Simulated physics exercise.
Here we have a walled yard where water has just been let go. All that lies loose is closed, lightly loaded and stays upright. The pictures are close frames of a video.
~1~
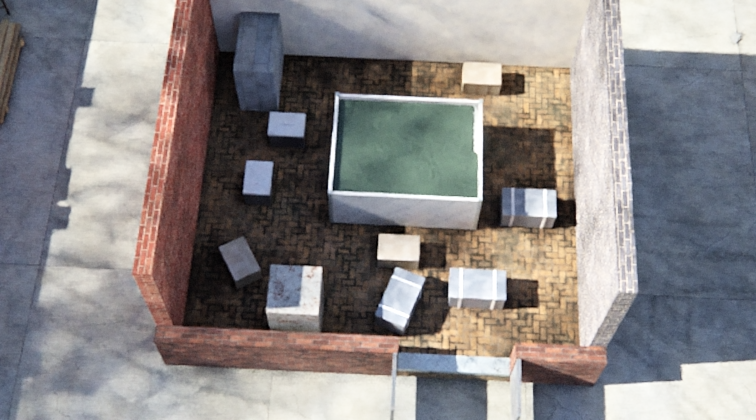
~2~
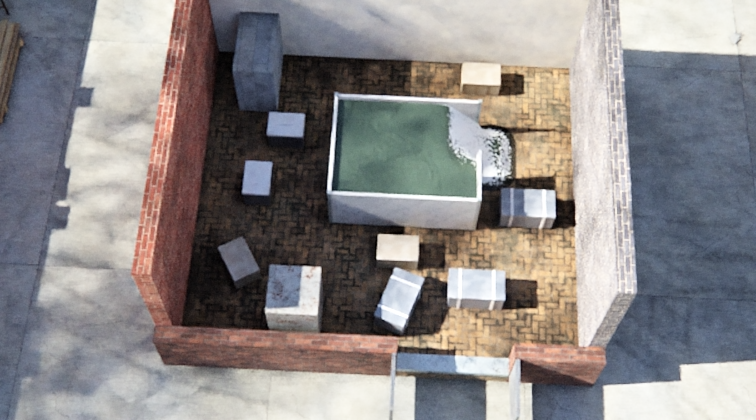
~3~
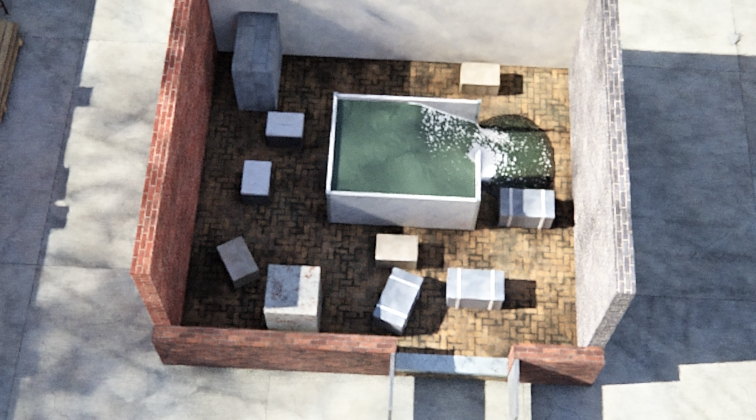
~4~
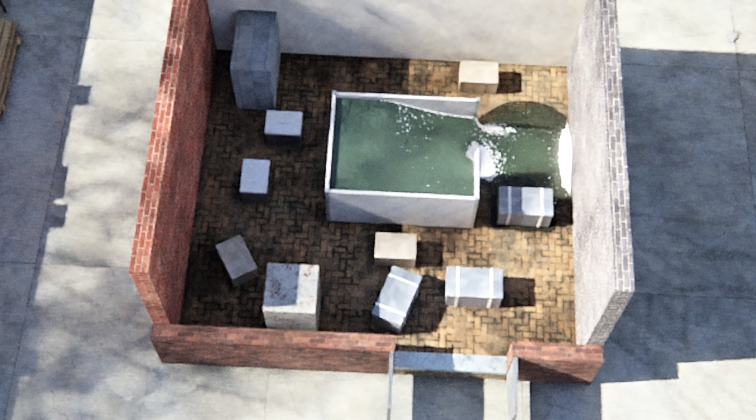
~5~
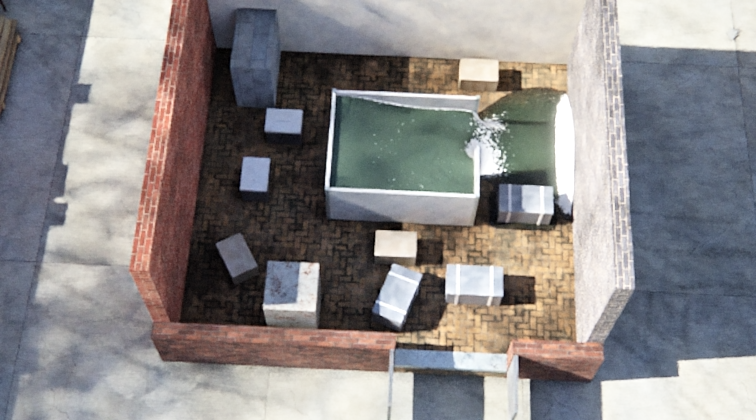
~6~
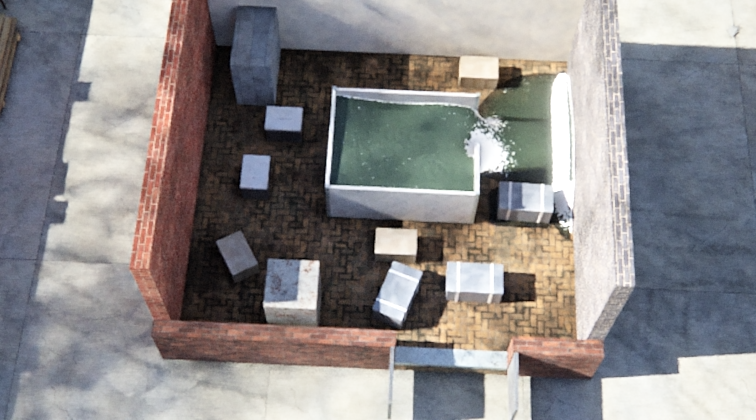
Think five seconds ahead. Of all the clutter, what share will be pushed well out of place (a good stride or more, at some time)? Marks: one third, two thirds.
It is two thirds or above.
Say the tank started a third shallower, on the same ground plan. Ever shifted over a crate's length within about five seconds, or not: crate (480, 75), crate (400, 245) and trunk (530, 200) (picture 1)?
In turn: Moved that far, short of that, moved that far.
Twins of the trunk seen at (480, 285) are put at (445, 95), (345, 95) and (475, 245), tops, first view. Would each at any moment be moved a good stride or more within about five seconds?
In that order: Moved that far, pushed that far, short of that.
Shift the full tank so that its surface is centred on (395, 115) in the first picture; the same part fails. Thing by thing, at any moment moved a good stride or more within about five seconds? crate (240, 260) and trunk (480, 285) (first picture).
One after the other: Short of that, swept aside.
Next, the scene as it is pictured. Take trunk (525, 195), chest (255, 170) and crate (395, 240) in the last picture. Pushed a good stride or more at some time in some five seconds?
In turn: Moved that far, shifted that much, not that far.
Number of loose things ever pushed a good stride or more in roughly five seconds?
6 of them.
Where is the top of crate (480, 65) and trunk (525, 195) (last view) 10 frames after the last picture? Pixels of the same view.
Close to (423, 100) and (491, 221).
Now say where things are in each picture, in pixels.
A trunk at (529, 202), on the bottom; a crate at (239, 258), on the bottom; 0 of 8 have shifted, in the first frame.
A trunk at (528, 203), on the bottom; a crate at (239, 258), on the bottom; 0 of 8 have shifted, in the second frame.
A trunk at (527, 203) rests on the ground; a crate at (237, 258) rests on the ground; 0 of 8 have shifted, in the third frame.
A trunk at (526, 201), on the bottom; a crate at (236, 257), on the bottom; 0 of 8 have shifted, in the fourth frame.
A trunk at (526, 199), on the bottom; a crate at (236, 255) rests on the ground; 0 of 8 have shifted, in the fifth frame.
A trunk at (526, 197), on the bottom; a crate at (237, 253), on the bottom; 0 of 8 have shifted, in the sixth frame.
A moment on, 0 of 8 are well off their spots; 0 afloat.
Next, 2 of 8 are well off their spots; 0 afloat.
Later, 3 of 8 are well off their spots; 2 afloat.
In the end, 6 of 8 are well off their spots, and 6 have been at some point; 2 afloat.
